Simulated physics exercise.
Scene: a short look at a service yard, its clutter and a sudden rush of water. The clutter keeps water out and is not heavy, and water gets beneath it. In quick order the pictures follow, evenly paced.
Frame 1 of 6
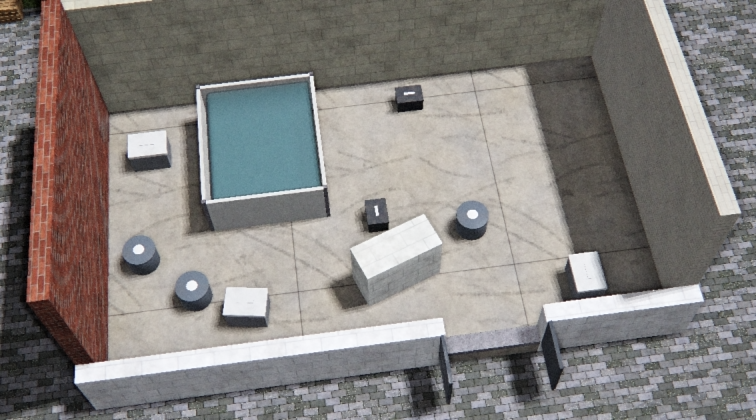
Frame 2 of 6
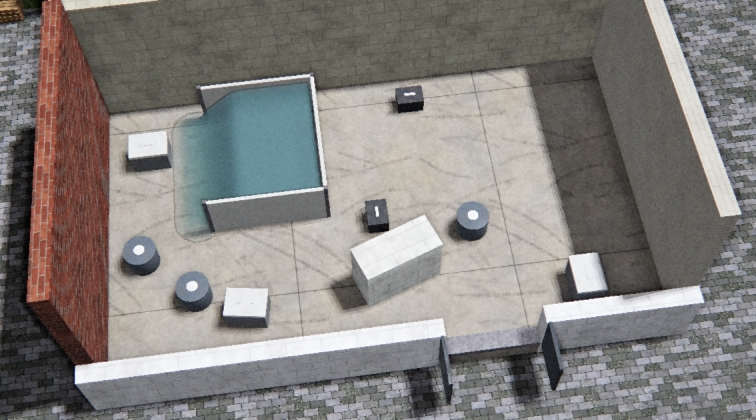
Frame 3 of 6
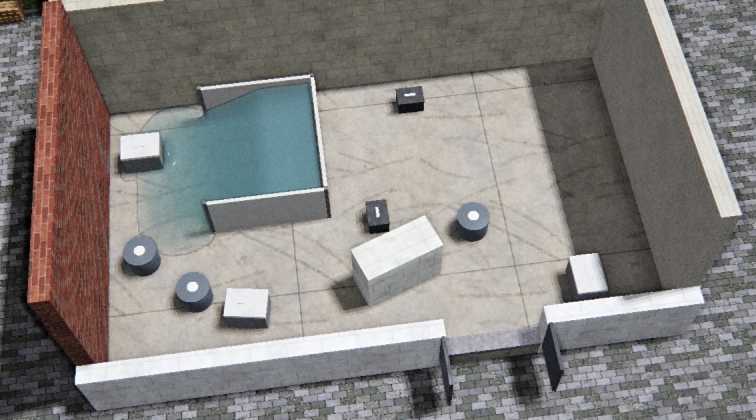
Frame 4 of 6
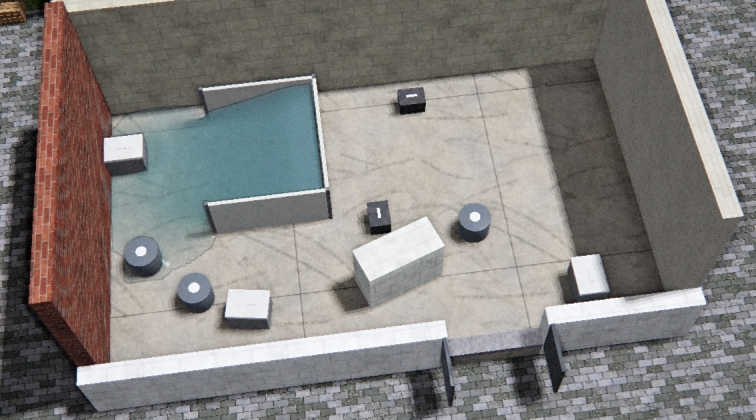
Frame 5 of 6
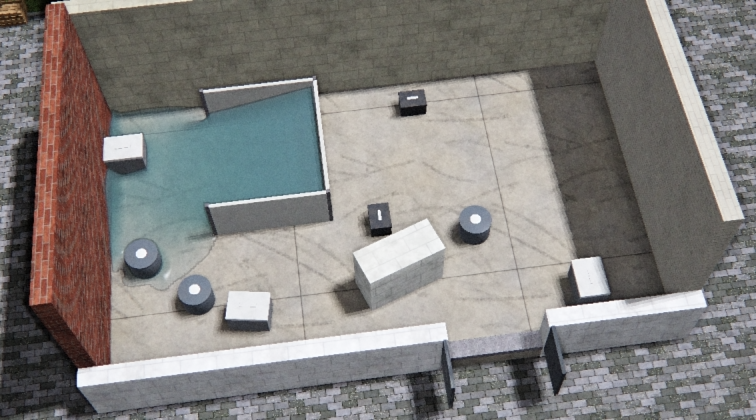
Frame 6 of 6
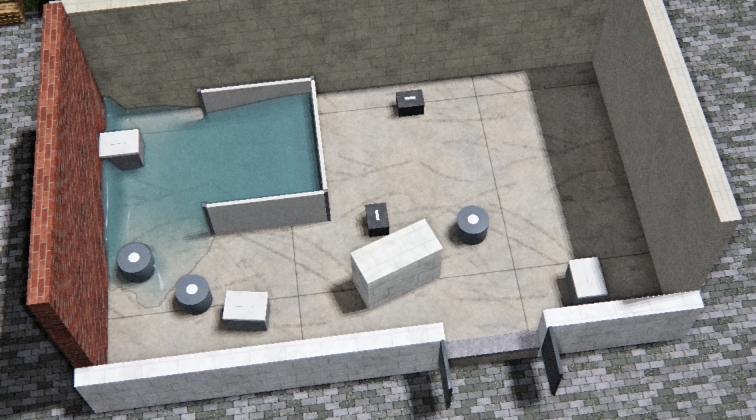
A walled tank of water lost its left side, and the water poured out across the yard toward the brick wall, pushing a pale chest left and nudging a round grey tub slightly.
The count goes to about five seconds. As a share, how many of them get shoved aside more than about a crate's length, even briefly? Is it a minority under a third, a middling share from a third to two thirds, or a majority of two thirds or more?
It hits two thirds.
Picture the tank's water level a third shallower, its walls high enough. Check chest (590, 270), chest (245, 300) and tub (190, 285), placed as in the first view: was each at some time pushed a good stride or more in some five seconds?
Item by item: Missed the mark, then cleared the mark, then cleared the mark.
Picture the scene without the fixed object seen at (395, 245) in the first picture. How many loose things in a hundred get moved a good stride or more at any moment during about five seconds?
About 90 per cent.
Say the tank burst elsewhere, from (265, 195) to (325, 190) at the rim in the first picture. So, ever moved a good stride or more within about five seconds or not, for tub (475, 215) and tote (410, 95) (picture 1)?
Fell short, then fell short.
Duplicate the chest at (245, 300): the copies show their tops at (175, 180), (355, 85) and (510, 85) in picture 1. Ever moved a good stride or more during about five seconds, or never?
Result by item: Gets dislodged / gets dislodged / gets dislodged.
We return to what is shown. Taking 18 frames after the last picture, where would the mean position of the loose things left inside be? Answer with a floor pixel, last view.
Their centre sits close to (379, 225) on the floor of the last picture.
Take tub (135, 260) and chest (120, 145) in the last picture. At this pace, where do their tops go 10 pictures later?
My guess is around (169, 337) and around (137, 105).
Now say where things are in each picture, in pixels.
The first frame shows a chest at (147, 144), on the bottom; a tub at (139, 250) rests on the ground; 0 of 8 have shifted.
The second frame shows a chest at (147, 144), on the bottom; a tub at (139, 250), on the bottom; 0 of 8 have shifted.
The third frame shows a chest at (140, 146) rests on the ground, close to its start; a tub at (139, 251), on the bottom; 1 of 8 have shifted.
The fourth frame shows a chest at (123, 148) rests on the ground, a stride from its start; a tub at (141, 252) rests on the ground; 1 of 8 have shifted.
The fifth frame shows a chest at (123, 147) floats, a stride from its start; a tub at (141, 254), on the bottom; 1 of 8 have shifted.
The sixth frame shows a chest at (119, 143) floats, a stride from its start; a tub at (134, 258), on the bottom, close to its start; 2 of 8 have shifted.
A moment on, 1 of 8 are well off their spots; 2 afloat.
Next, 2 of 8 are well off their spots; 2 afloat.
Later, 5 of 8 are well off their spots; 2 afloat.
In the end, 7 of 8 are well off their spots, and 7 have been at some point; 2 afloat.
